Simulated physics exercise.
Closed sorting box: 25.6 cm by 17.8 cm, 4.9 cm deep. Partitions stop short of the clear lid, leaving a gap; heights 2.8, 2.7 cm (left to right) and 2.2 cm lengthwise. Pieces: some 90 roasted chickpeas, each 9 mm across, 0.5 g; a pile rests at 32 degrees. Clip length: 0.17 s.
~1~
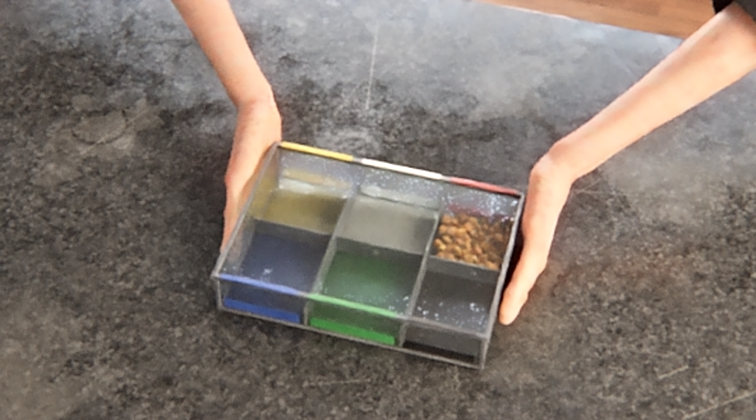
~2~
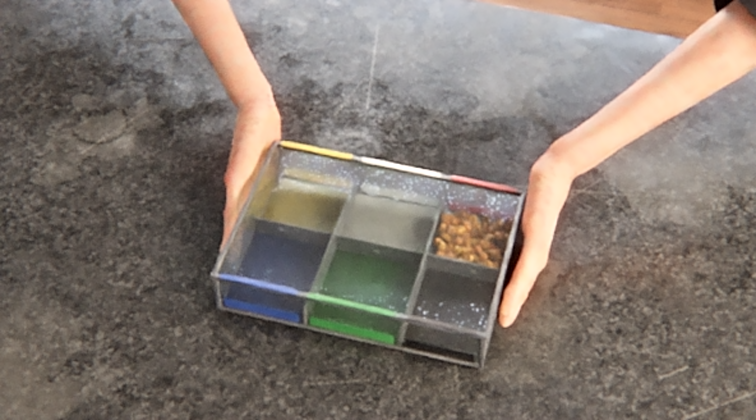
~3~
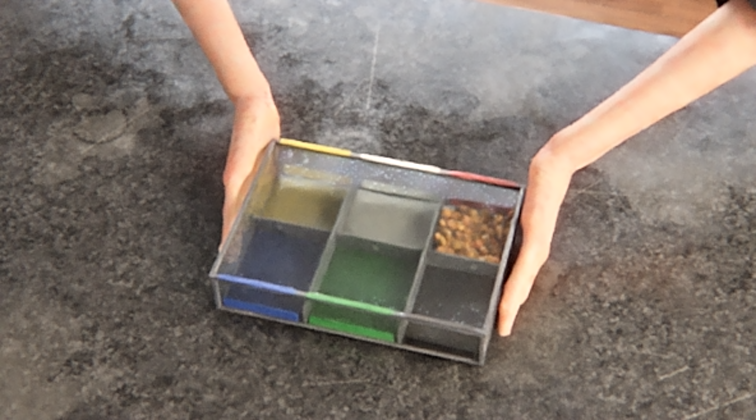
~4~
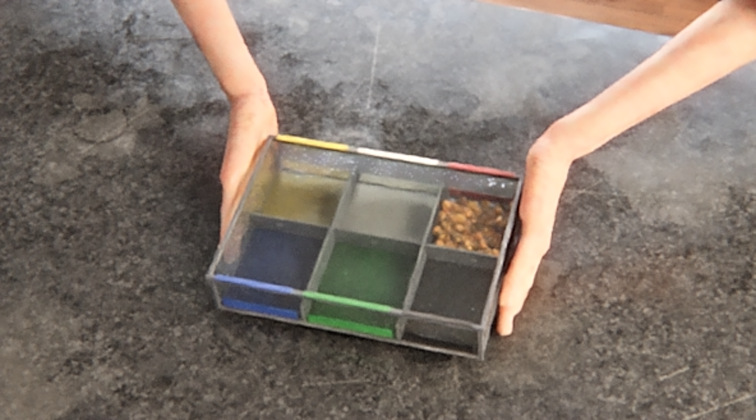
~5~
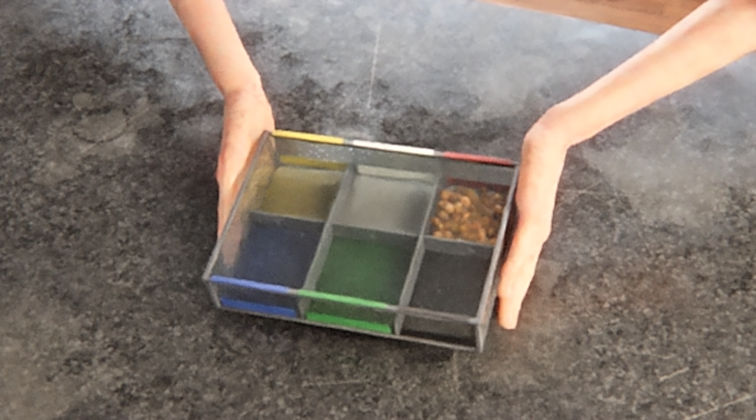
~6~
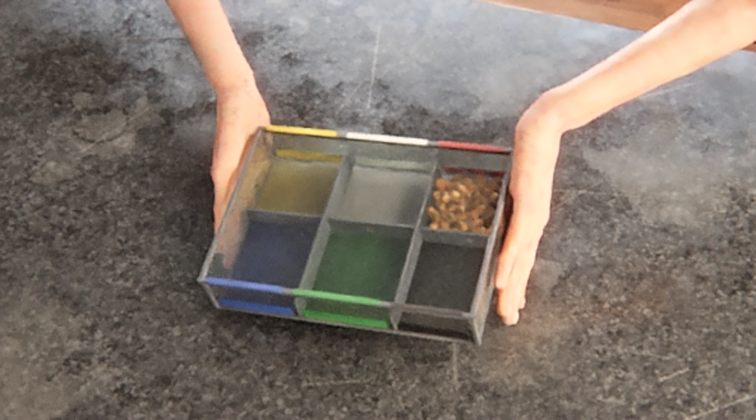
Two hands slowly tilt a clear-lidded box of chickpeas, which stay in the red section.
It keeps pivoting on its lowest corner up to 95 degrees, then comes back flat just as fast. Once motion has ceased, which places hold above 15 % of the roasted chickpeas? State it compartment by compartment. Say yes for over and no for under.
Red: No; blue: Yes; green: Yes; yellow: No; white: No; black: No.
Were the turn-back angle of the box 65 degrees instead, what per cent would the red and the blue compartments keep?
Shares after the change: Red 60, blue 0, per cent.
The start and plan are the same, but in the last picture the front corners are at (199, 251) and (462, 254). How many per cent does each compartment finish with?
Each compartment ends with this per cent: Red 30, blue 0, green 0, yellow 50, white 20 and black 0.
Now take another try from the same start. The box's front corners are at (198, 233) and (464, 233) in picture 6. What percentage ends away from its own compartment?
It comes to around 65 per cent in that case.
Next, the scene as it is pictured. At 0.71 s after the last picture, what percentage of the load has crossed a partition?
Estimate: Some 25 %.
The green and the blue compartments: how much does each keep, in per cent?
Green 45 %, blue 50 %.
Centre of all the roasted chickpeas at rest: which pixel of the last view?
Look around (314, 310) in the last picture.
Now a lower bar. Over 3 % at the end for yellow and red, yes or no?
So yellow is a miss and red is a pass.
Then, 0.71 s after the last picture, tilt 95 degrees; red 75 %, green 15 %, white 5 %, black 5 %.
Then, 1.19 s after the last picture, tilt 42 degrees; red 5 %, blue 50 %, green 45 %.
Then, 1.73 s after the last picture, tilt 0 degrees; red 5 %, blue 50 %, green 45 %.
In the end, red 5 %, blue 50 %, green 45 %, yellow 0 %, white 0 %, black 0 %.
